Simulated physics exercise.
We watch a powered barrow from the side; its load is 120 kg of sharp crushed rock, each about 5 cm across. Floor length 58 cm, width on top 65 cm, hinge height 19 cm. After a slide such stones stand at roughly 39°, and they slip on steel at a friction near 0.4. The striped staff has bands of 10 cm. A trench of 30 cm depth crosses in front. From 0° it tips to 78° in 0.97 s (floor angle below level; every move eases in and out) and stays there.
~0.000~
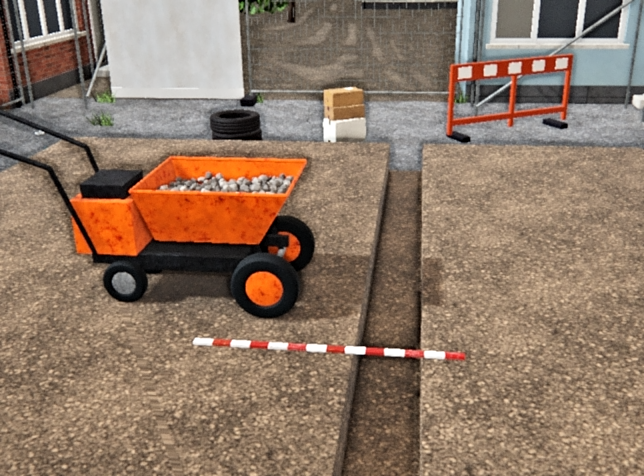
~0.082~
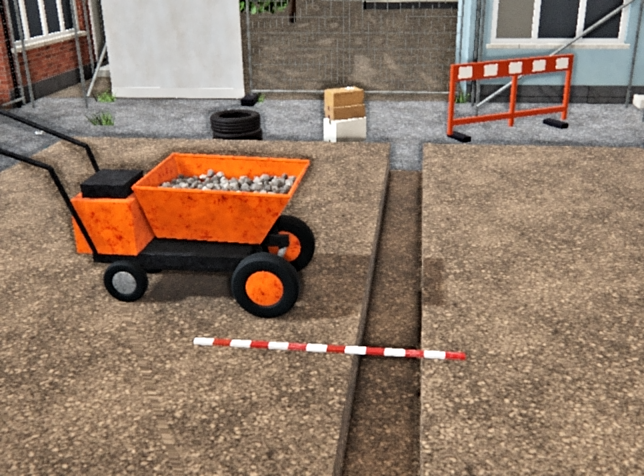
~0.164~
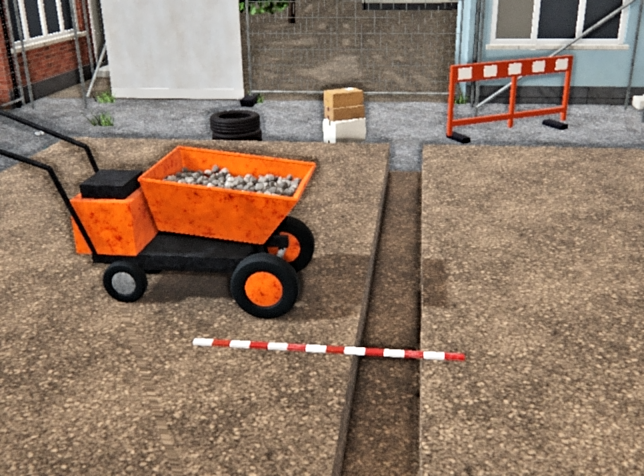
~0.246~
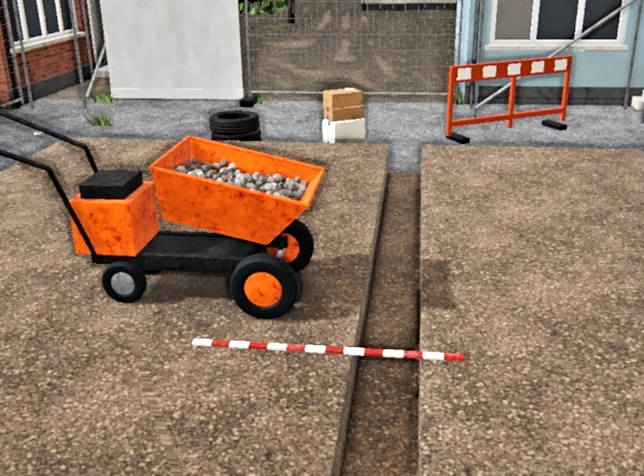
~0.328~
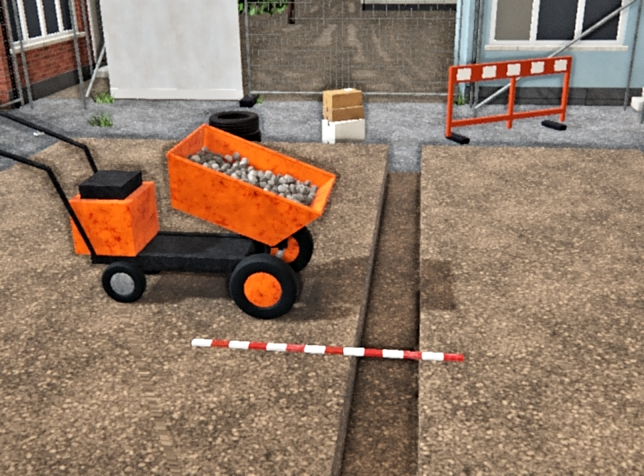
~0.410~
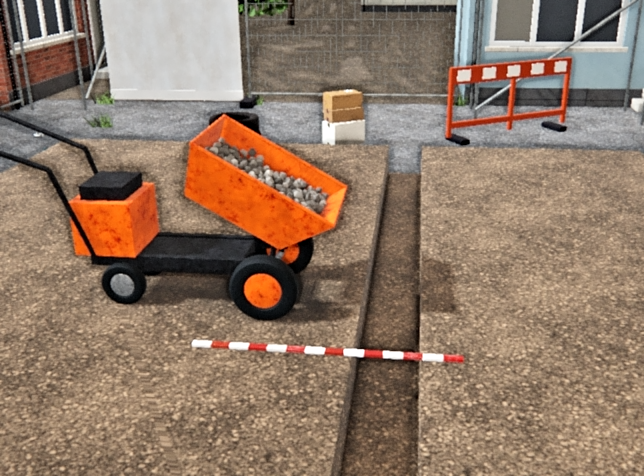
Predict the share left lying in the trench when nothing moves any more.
Roughly 87 per cent ends in the trench.
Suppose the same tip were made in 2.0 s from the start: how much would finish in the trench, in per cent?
It would be near 90 per cent.
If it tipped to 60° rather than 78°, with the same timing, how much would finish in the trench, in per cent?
In that case some 20 per cent.
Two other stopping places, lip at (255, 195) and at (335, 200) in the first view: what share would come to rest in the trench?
About 80 and 40 per cent.
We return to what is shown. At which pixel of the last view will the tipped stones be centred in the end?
Around (394, 330).
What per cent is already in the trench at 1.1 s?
About 25 per cent by then.
After 0.7 s the floor is at 66°; 100 % in the tray; the foremost stones are at (365, 261).
After 1.1 s the floor is at 78°; 71 % in the tray, 27 % in the trench, 1 % past the trench; the foremost stones are at (436, 304).
After 1.4 s the floor is at 78°; 35 % in the tray, 56 % in the trench, 8 % past the trench; the foremost stones are at (486, 290).
After 3.4 s the floor is at 78°; 4 % in the tray, 87 % in the trench, 8 % past the trench; the foremost stones are at (500, 290).
